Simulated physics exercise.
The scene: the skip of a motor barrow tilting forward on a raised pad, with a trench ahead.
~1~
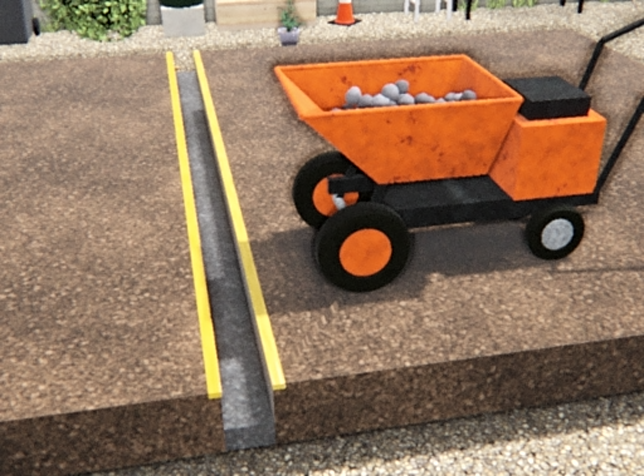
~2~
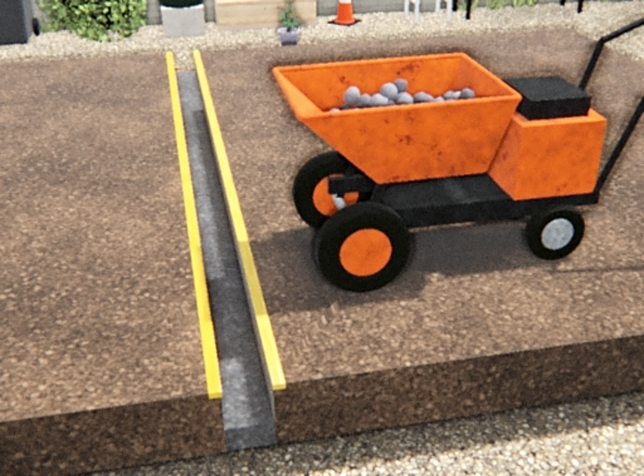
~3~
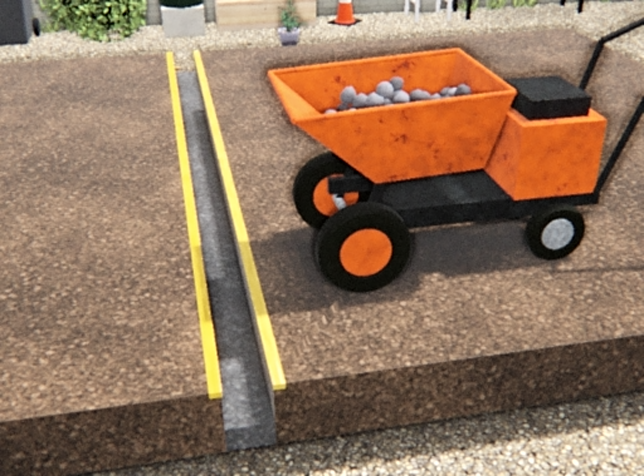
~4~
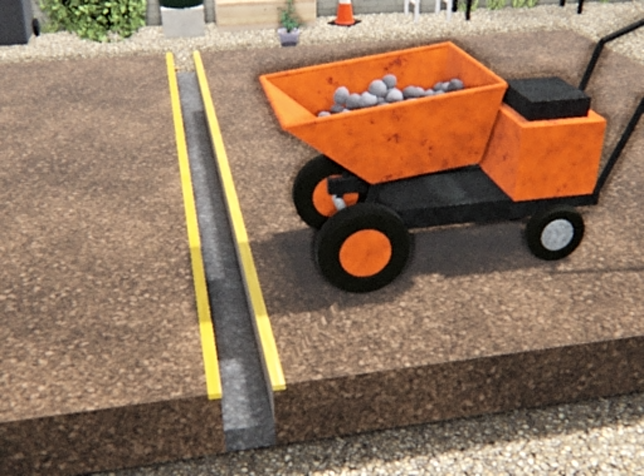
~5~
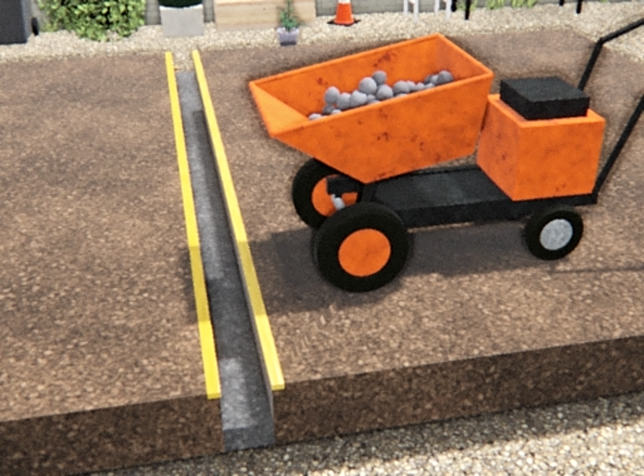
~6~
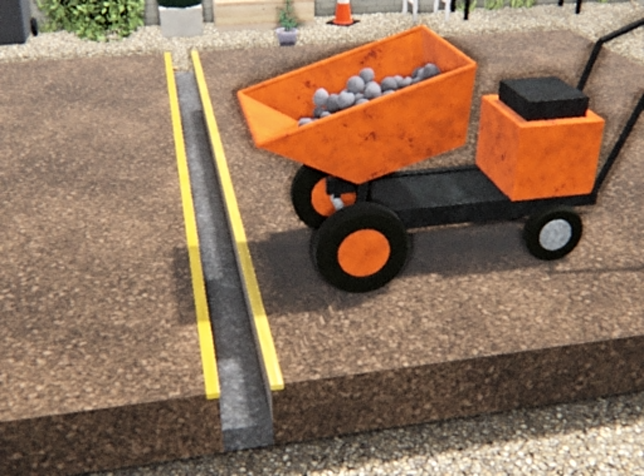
On a raised brown pad, an orange barrow's skip of cobbles tilts forward beside a trench.
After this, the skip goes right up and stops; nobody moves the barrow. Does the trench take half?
The trench takes less than half.
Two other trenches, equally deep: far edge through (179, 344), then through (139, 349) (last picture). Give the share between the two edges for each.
About 40 and 90 per cent.
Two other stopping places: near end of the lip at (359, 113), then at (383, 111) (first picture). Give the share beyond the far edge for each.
In turn 20 and 20 in a hundred.
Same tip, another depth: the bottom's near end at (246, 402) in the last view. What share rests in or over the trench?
Near 0 %.
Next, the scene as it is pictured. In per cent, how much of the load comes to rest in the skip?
Roughly 20 in a hundred.
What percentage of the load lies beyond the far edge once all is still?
Near 80 %.
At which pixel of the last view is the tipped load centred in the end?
Close to (131, 272).
Soon, skip tipped steeply; all in the skip.
A while on, skip tipped right over; about two thirds in the skip; about a third beyond it.
Towards the end, skip tipped right over; about a quarter in the skip; most beyond it.
Finally, skip tipped right over; about a quarter in the skip; none in or heaped over the trench; most beyond it.
